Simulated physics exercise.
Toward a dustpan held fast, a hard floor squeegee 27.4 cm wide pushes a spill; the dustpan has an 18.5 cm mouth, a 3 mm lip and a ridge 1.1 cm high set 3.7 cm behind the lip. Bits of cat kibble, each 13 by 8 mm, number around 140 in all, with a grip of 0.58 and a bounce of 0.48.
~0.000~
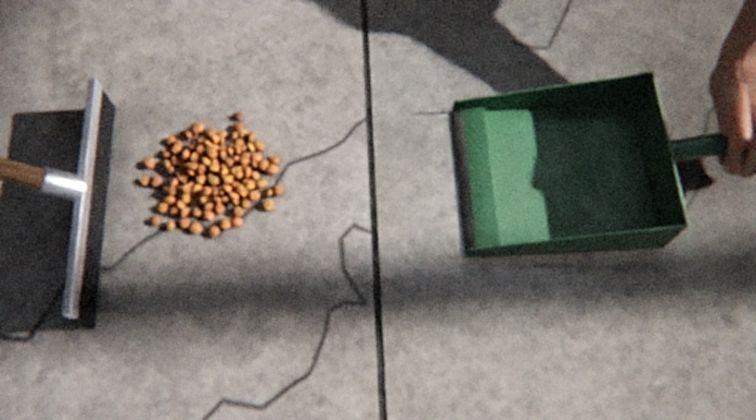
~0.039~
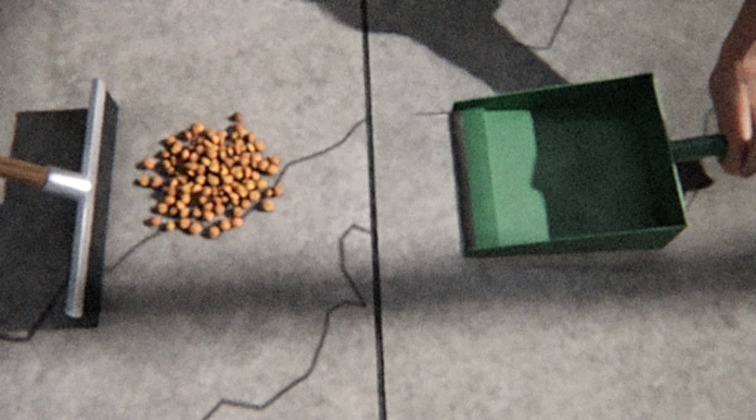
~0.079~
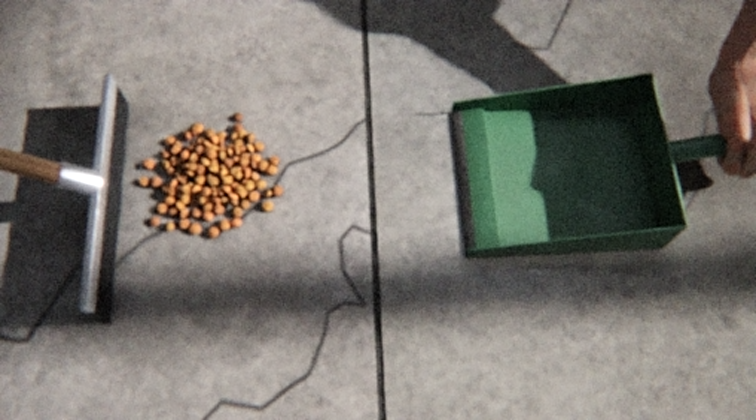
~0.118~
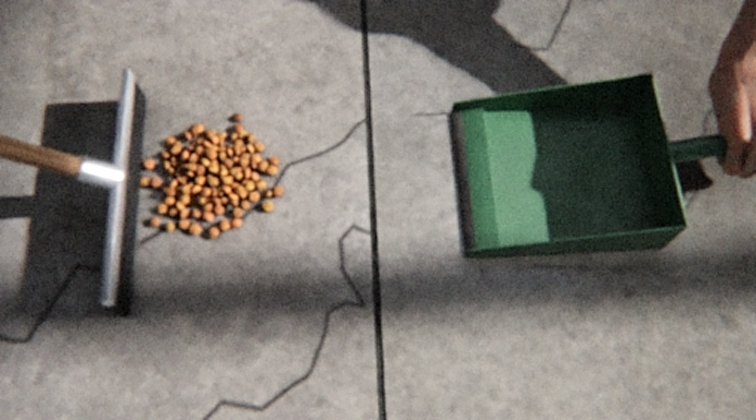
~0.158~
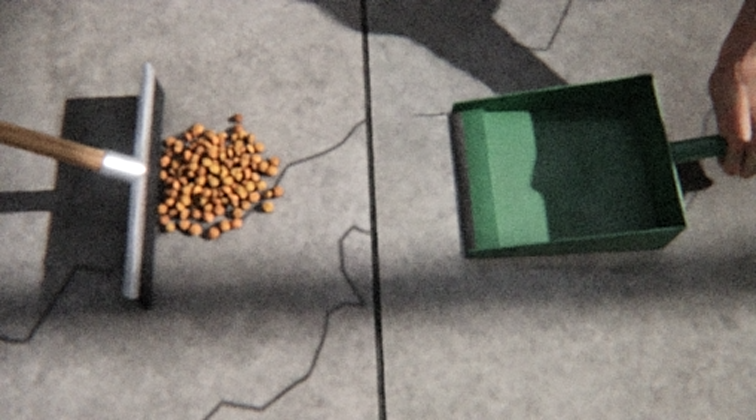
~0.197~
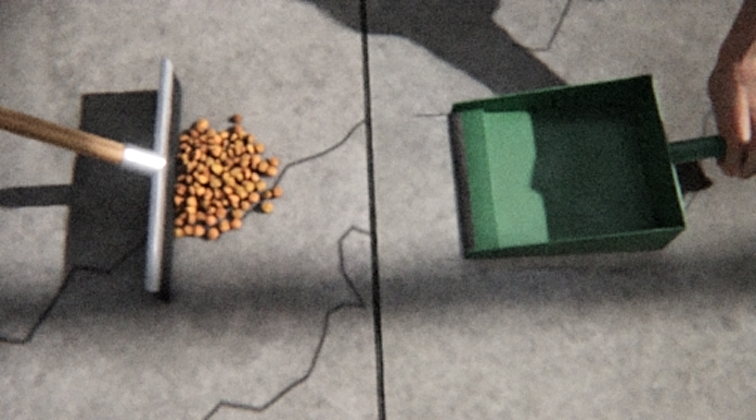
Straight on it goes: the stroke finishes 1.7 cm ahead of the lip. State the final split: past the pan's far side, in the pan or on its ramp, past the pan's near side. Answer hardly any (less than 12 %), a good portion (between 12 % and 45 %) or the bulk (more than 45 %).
Past the pan's far side: The bulk; in the pan or on its ramp: A good portion; past the pan's near side: Hardly any.
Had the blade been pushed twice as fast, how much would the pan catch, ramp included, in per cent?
I'd put it at roughly 35 per cent.
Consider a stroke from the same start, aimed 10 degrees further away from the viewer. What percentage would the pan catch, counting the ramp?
Roughly 10 per cent would finish in the pan or on its ramp.
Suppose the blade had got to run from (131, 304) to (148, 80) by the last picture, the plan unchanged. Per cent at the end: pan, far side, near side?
Pan: 45, far side: 25, near side: 0.
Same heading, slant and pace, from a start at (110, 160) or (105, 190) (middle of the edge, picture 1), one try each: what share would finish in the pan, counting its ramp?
Close to 15 in a hundred, then close to 25 in a hundred.
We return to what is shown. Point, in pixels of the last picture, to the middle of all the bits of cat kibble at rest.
Look around (463, 104) in the last picture.
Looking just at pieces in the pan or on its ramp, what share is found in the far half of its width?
90 per cent.
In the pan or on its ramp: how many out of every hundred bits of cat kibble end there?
Close to 30 in a hundred end up there.
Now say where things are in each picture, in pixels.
In the first frame, blade from (71, 313) to (96, 87), moved 0.0 cm, 0 of the pieces shifted so far; middle of the pieces at (218, 173); pan at (570, 176).
In the second frame, blade from (75, 312) to (100, 86), moved 0.4 cm, 0 of the pieces shifted so far; middle of the pieces at (218, 174).
In the third frame, blade from (88, 308) to (111, 83), moved 1.8 cm, 0 of the pieces shifted so far; middle of the pieces at (217, 174).
In the fourth frame, blade from (109, 301) to (129, 78), moved 3.9 cm, 0 of the pieces shifted so far; middle of the pieces at (217, 174).
In the fifth frame, blade from (132, 294) to (149, 72), moved 6.3 cm, 10 of the pieces shifted so far; middle of the pieces at (218, 175).
In the sixth frame, blade from (153, 286) to (167, 67), moved 8.5 cm, 72 of the pieces shifted so far; middle of the pieces at (220, 176); pan at (569, 178). Its pace works out near 0.58 m/s, heading 18 degrees away from the viewer's side.
Then, at 0.47 s, middle of the blade 18 cm from the lip; 0 % over the lip, far side 20 %, near side 0 %.
After 0.66 s, middle of the blade 8 cm from the lip; 0 % over the lip, far side 40 %, near side 0 %.
After 0.96 s, middle of the blade 2 cm from the lip; 30 % over the lip, far side 50 %, near side 0 %.
At rest (1.6 s), far side 50 %, pan 30 %, near side 0 %, in front of the lip or behind the blade 20 %.
